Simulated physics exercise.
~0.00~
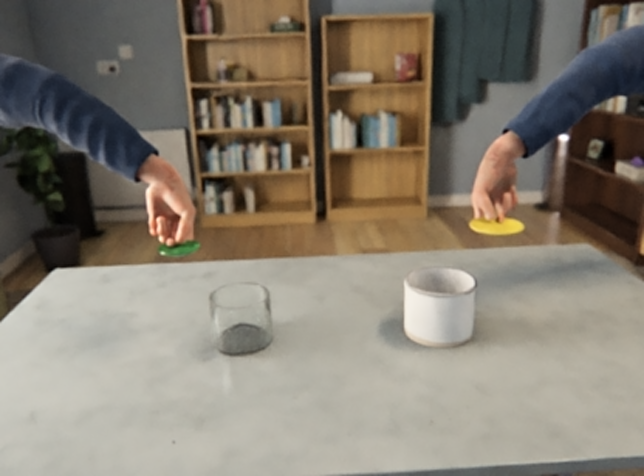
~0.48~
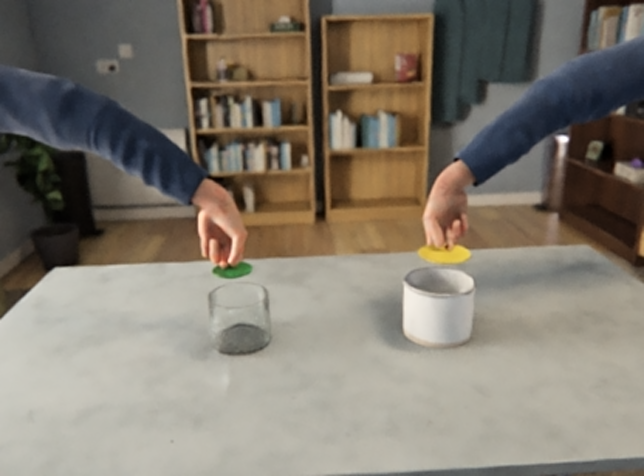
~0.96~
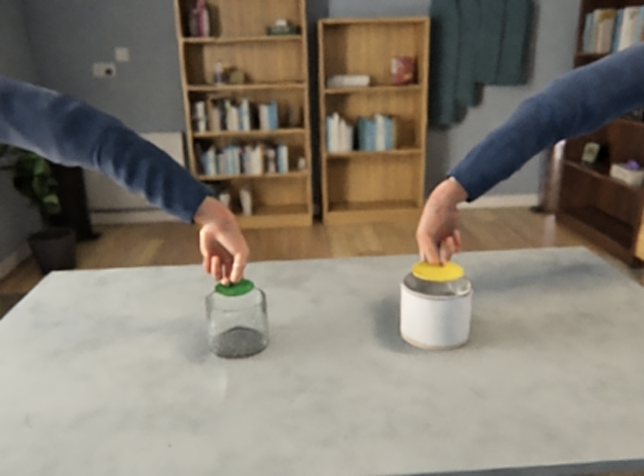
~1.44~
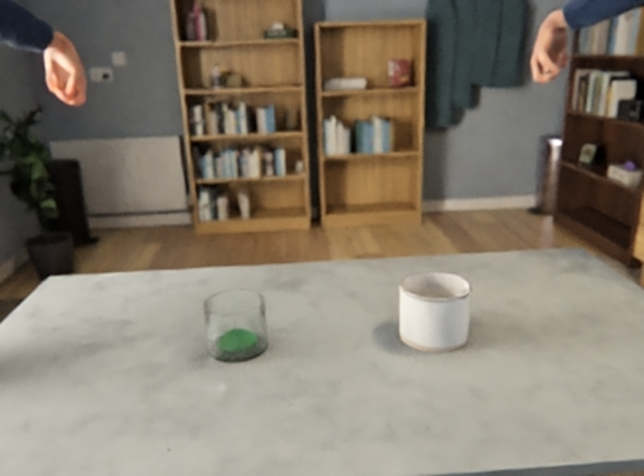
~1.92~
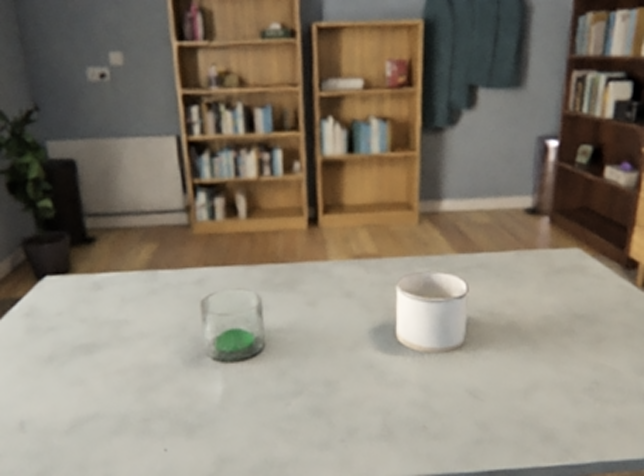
Two hands lowered a green disc over a clear glass on the left and a yellow disc over a white pot on the right, then let go and withdrew, leaving the green one lying inside the glass and the yellow one out of sight.
